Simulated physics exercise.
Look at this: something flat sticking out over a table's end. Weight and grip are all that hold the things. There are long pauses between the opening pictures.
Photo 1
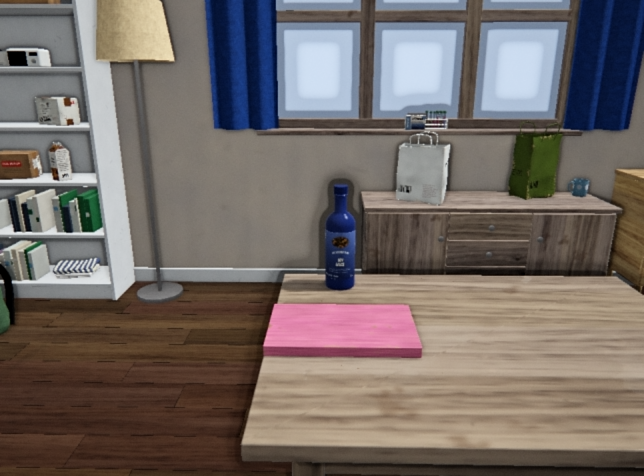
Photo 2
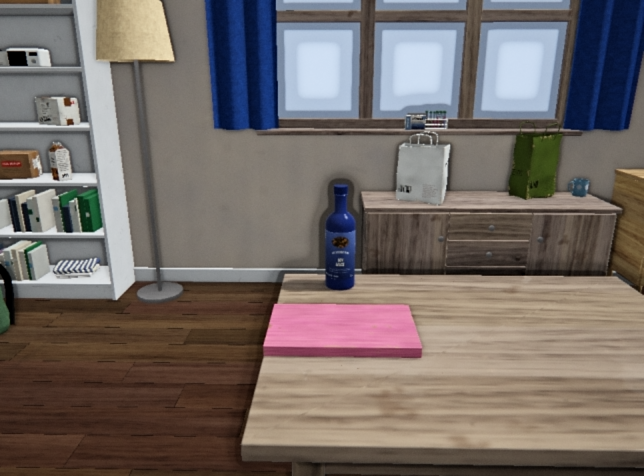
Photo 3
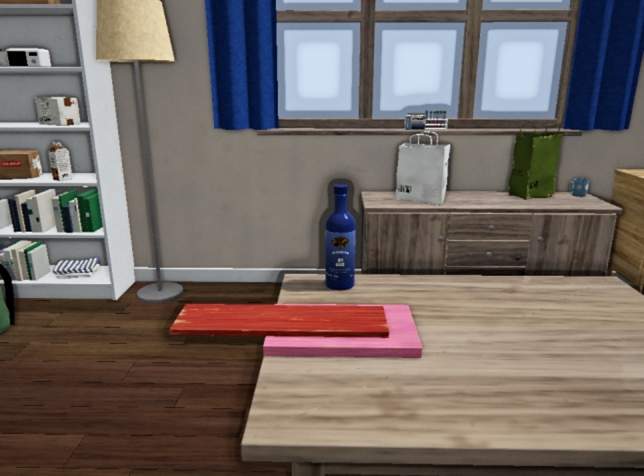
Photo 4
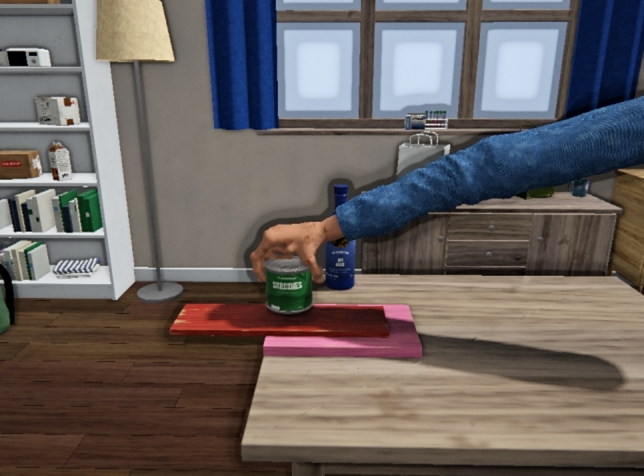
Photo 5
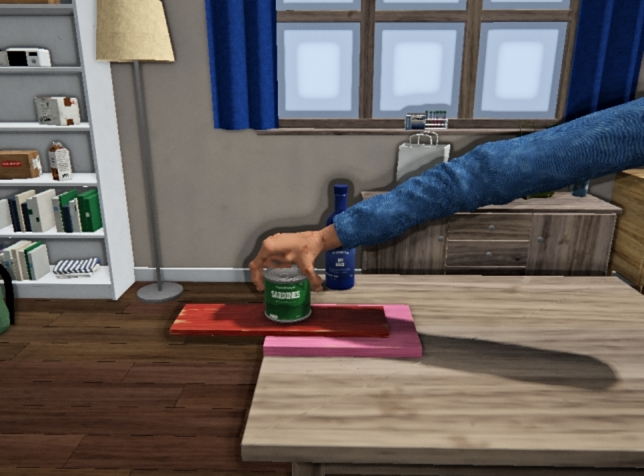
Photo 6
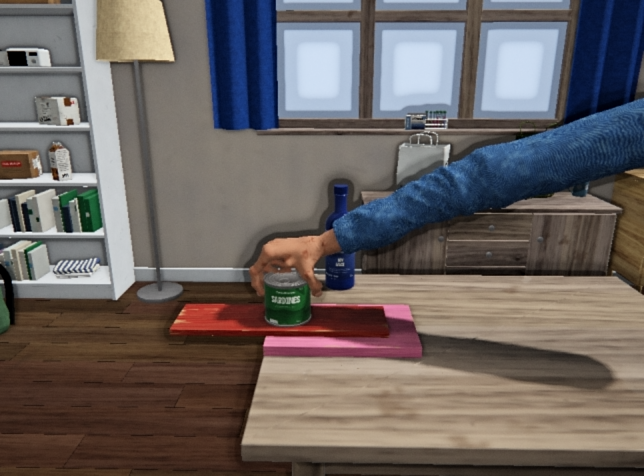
A hand lowers a green tin onto a red plank lying across a pink slab.
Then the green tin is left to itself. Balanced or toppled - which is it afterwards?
Balanced.
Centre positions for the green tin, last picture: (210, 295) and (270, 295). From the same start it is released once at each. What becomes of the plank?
On the first try it falls; on the second try it remains balanced.
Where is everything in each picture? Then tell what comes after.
In the first frame, the last thing is not in view yet.
In the second frame, the last thing is not in view yet; pink slab (342, 329).
In the third frame, the last thing is not in view yet; blue bottle (340, 237).
The fourth frame shows still above its spot; green tin (289, 284); red plank (282, 320).
The fifth frame shows still above its spot; green tin (288, 293); pink slab (342, 329).
The sixth frame shows set down, still held; green tin (288, 297); blue bottle (340, 237).
Then, 0.40 s past the last view, things are still on the move.
Then, 1.00 s past the last view, nothing moves.
Then, 1.60 s past the last view, green tin resting near (288, 298).
Then, 2.30 s past the last view, green tin resting near (287, 298).
Finally, all 4 still in place. Final places as the last picture's camera would see them, green tin near (287, 298). The plank stays on the table.
